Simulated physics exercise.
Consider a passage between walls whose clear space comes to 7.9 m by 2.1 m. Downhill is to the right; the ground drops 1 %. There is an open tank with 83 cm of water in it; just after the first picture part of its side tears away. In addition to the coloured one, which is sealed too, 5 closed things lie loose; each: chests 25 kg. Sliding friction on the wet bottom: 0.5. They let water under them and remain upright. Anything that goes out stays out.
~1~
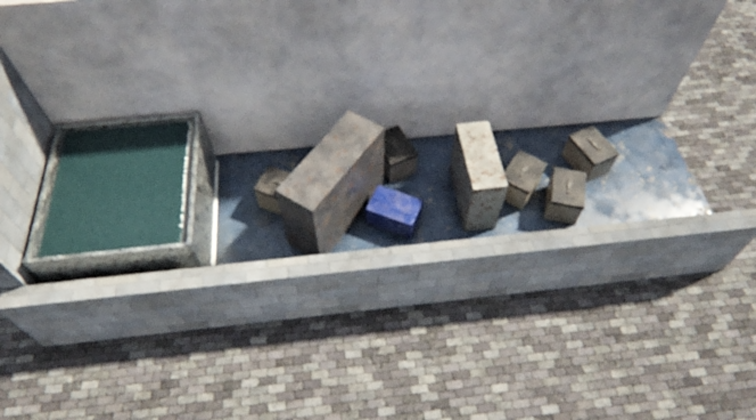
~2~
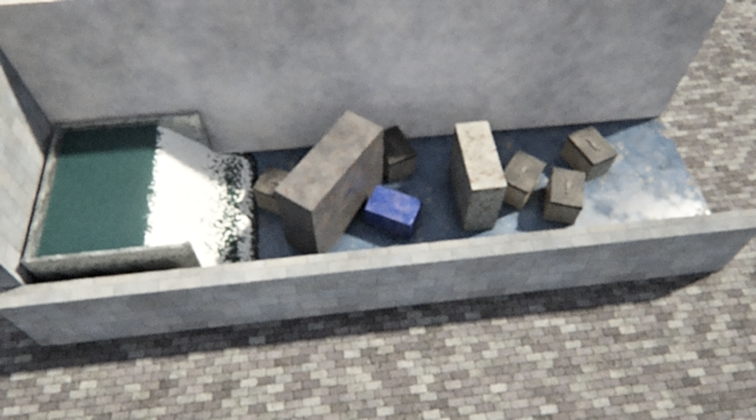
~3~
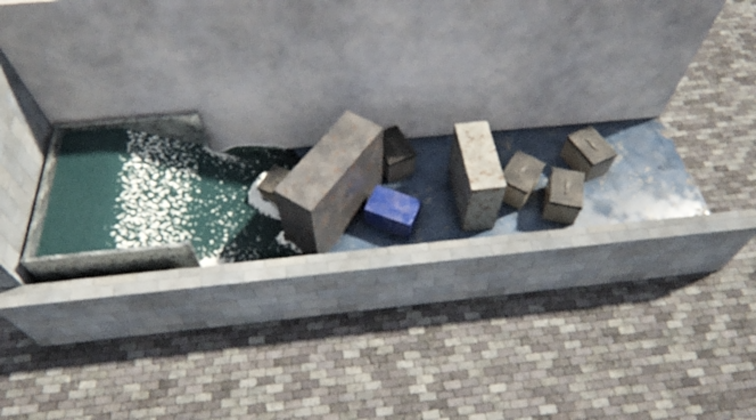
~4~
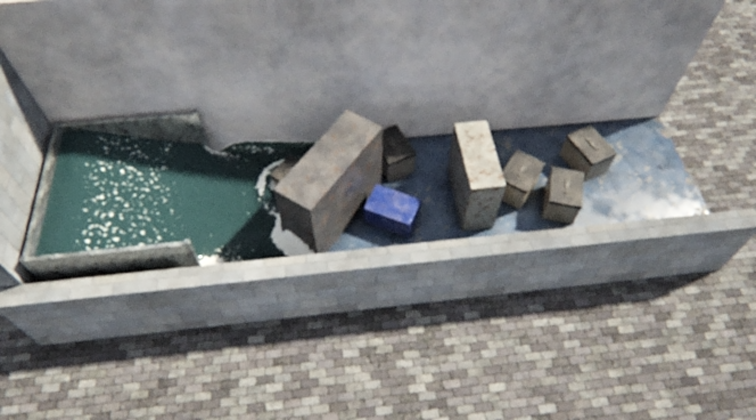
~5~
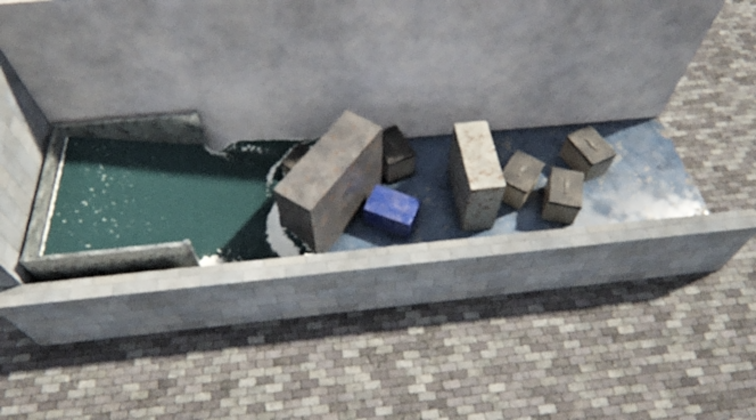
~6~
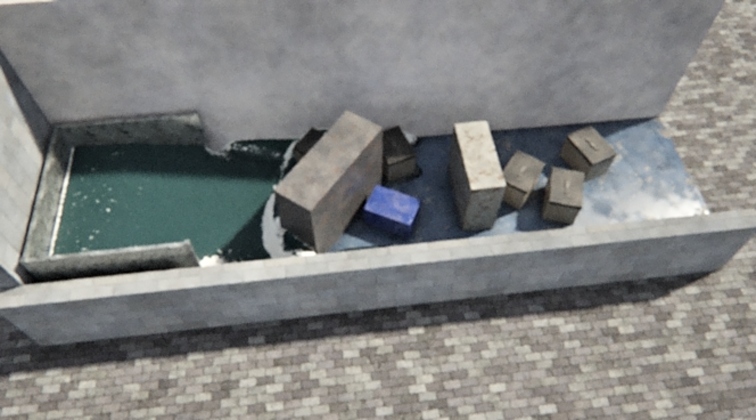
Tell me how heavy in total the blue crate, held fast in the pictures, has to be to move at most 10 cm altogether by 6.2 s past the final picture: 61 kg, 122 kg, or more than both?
It has to be just 61 kg.
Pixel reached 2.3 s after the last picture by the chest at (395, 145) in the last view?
Somewhere near (458, 224) in the last view.
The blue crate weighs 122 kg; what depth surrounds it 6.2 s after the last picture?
Depth: Approx. 15 cm.
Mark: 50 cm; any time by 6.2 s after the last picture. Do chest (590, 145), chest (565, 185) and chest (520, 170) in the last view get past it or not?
Well, the first one's too far, the next one's not that far and the last one's not that far.
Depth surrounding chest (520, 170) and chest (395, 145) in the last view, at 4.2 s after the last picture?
Close to 4 and 10 centimetres.
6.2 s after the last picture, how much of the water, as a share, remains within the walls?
Around 72 per cent of the water is still in there.
Then, 0.6 s after the last picture the blue crate would be 0 cm from its start with 61 kg and 0 cm from its start with 122 kg; 10 cm of water round it then.
Then, 2.3 s after the last picture the blue crate would be 5 cm from its start with 61 kg and 0 cm from its start with 122 kg; 13 cm of water round it then.
Then, 4.2 s after the last picture the blue crate would be 5 cm from its start with 61 kg and 0 cm from its start with 122 kg; 10 cm of water round it then.
Then, 6.2 s after the last picture the blue crate would be 5 cm from its start with 61 kg and 0 cm from its start with 122 kg; 15 cm of water round it then.
